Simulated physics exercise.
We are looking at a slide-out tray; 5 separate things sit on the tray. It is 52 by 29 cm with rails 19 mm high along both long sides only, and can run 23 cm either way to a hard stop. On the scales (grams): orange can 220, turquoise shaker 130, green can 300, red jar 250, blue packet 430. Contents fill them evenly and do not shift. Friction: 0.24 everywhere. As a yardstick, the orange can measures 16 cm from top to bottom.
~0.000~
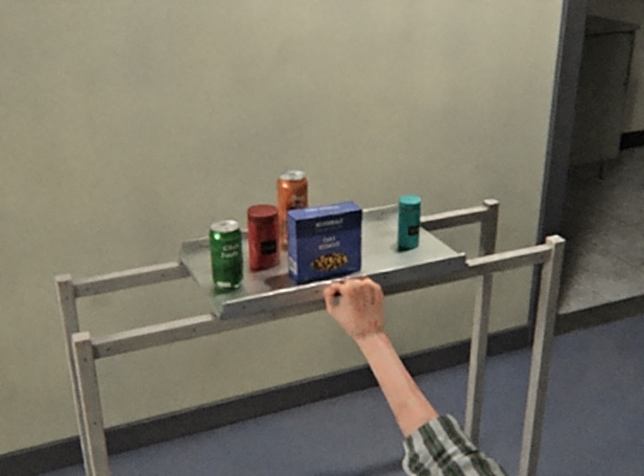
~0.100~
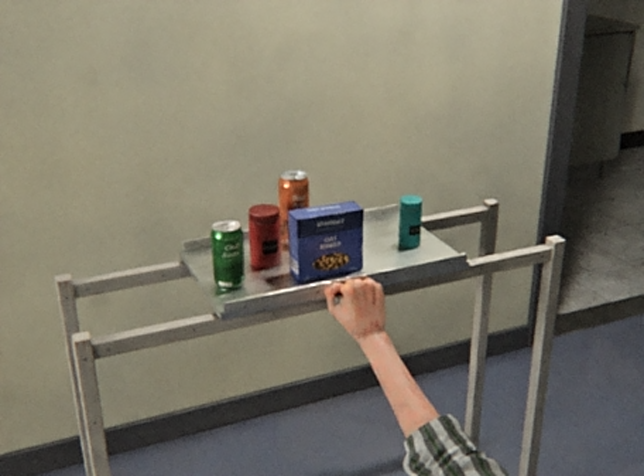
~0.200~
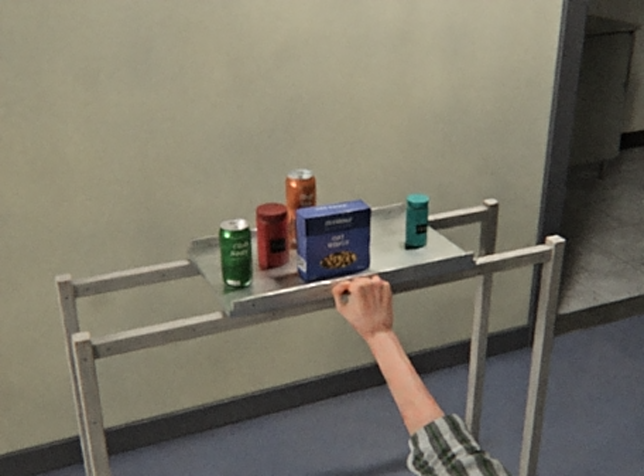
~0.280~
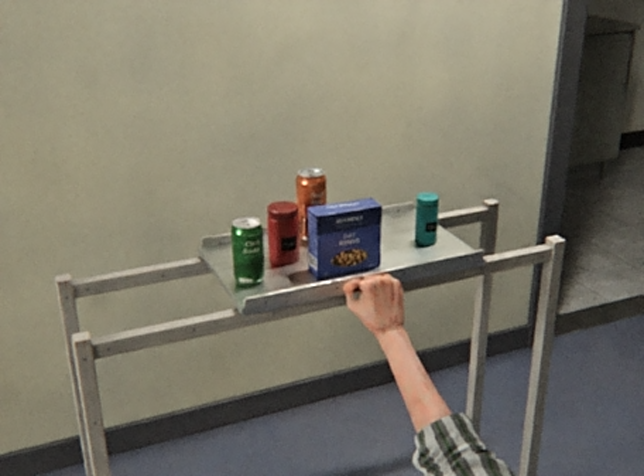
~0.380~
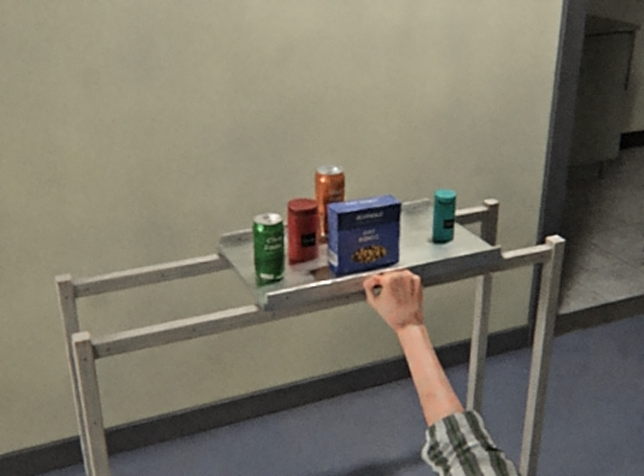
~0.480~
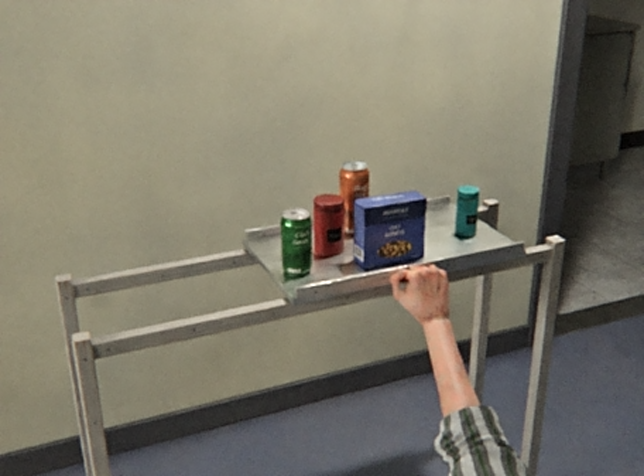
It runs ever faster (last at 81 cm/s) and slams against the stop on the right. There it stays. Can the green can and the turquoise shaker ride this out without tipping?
The green can stays upright and the turquoise shaker tips over.
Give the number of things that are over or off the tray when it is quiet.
In all, 1.
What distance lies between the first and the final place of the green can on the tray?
Some 13 cm.
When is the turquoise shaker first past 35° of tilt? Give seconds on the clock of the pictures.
At about 0.8 s.
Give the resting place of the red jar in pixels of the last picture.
At about (414, 210).
After 0.68 s, tray has slid 23 cm right; turquoise shaker slid 6 cm near (521, 202); green can slid 6 cm near (361, 231); blue packet slid 6 cm.
After 0.78 s, tray has slid 23 cm right; turquoise shaker now off the tray; green can slid 10 cm near (381, 228); red jar slid 10 cm.
After 0.98 s, tray has slid 23 cm right; green can slid 13 cm near (391, 226); orange can slid 13 cm; blue packet slid 13 cm.
At rest (1.3 s), off the tray and tipped over, turquoise shaker; not toppled but over 5 cm from the start, orange can, green can, red jar and blue packet. In the last view, green can near (391, 226).
